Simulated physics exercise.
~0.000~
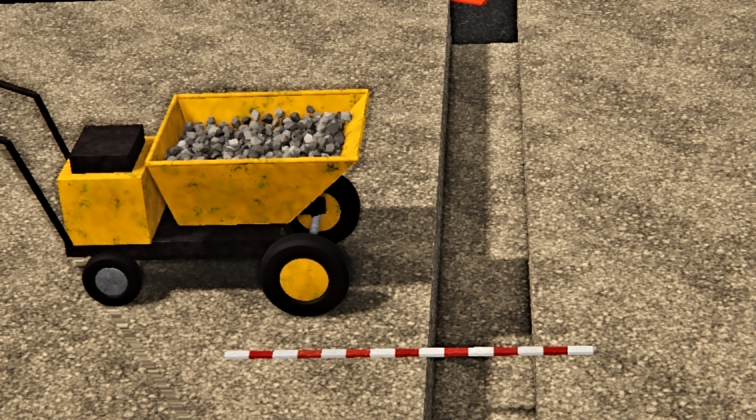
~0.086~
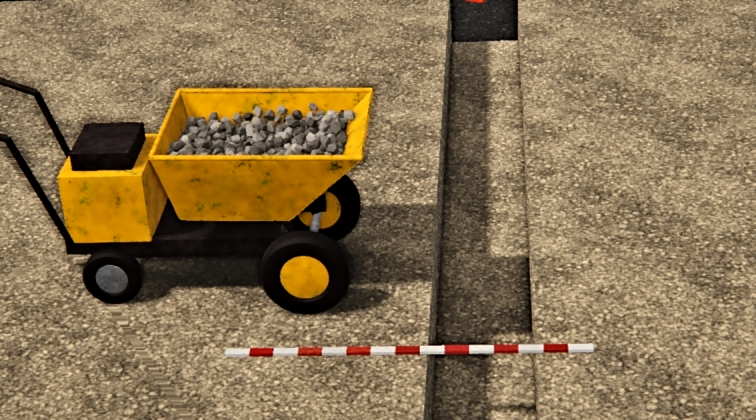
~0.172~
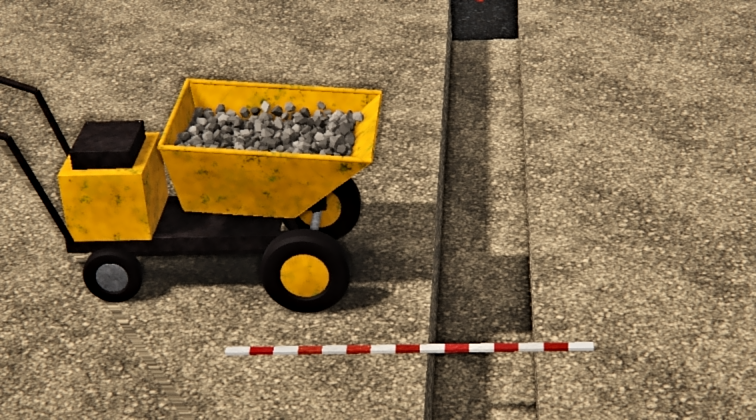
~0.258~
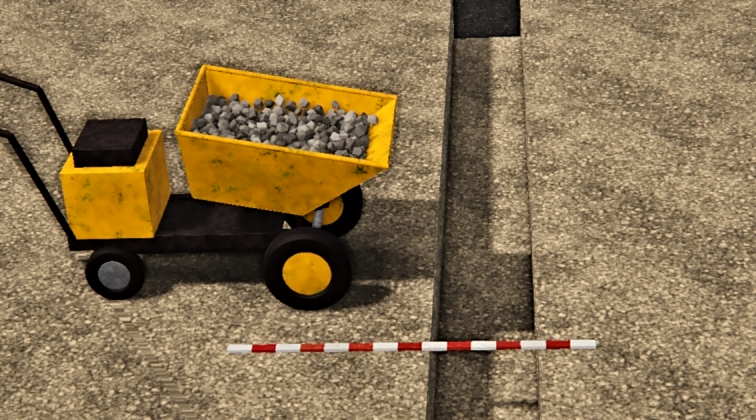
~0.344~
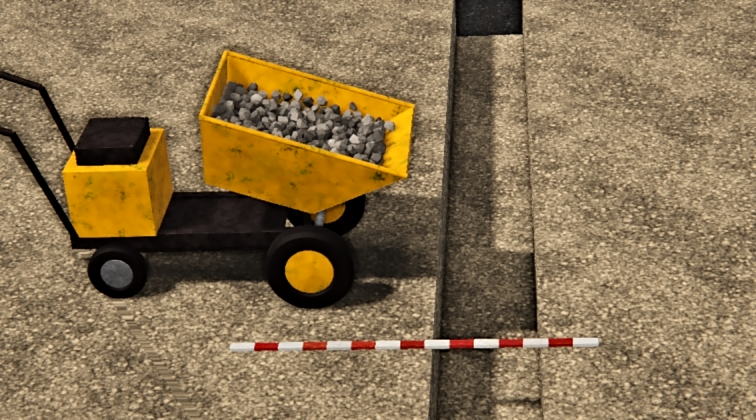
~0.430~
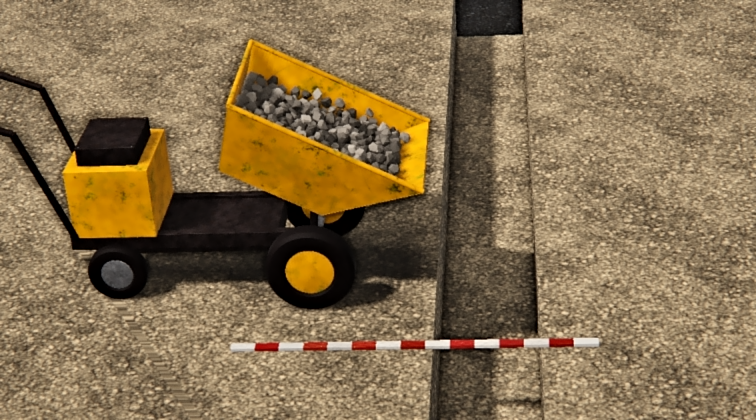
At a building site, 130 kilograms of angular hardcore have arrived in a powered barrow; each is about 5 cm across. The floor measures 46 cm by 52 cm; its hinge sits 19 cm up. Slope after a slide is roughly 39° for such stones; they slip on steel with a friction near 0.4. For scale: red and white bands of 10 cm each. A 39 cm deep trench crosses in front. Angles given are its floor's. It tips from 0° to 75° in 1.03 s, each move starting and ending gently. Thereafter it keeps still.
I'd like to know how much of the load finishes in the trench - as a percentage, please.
Somewhere near 100 per cent of it finishes in the trench.
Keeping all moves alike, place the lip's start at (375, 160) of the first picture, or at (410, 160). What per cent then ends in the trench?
I'd expect close to 95 per cent at the first and 60 per cent at the second.
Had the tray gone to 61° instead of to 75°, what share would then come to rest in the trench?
Roughly 65% would end there.
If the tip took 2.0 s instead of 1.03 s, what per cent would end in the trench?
Trench share: Approx. 100%.
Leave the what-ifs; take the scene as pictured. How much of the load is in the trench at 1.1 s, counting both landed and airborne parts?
Around 40 per cent of it.
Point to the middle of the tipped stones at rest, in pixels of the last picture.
Roughly at (501, 325).
After 0.8 s the floor is at 63°; 100 % in the tray; the foremost stones are at (459, 233).
After 1.1 s the floor is at 75°; 60 % in the tray, 40 % in the trench; the foremost stones are at (535, 317).
After 1.5 s the floor is at 75°; 16 % in the tray, 83 % in the trench; the foremost stones are at (548, 296).
After 3.4 s the floor is at 75°; 0 % in the tray, 100 % in the trench; the foremost stones are at (550, 290).
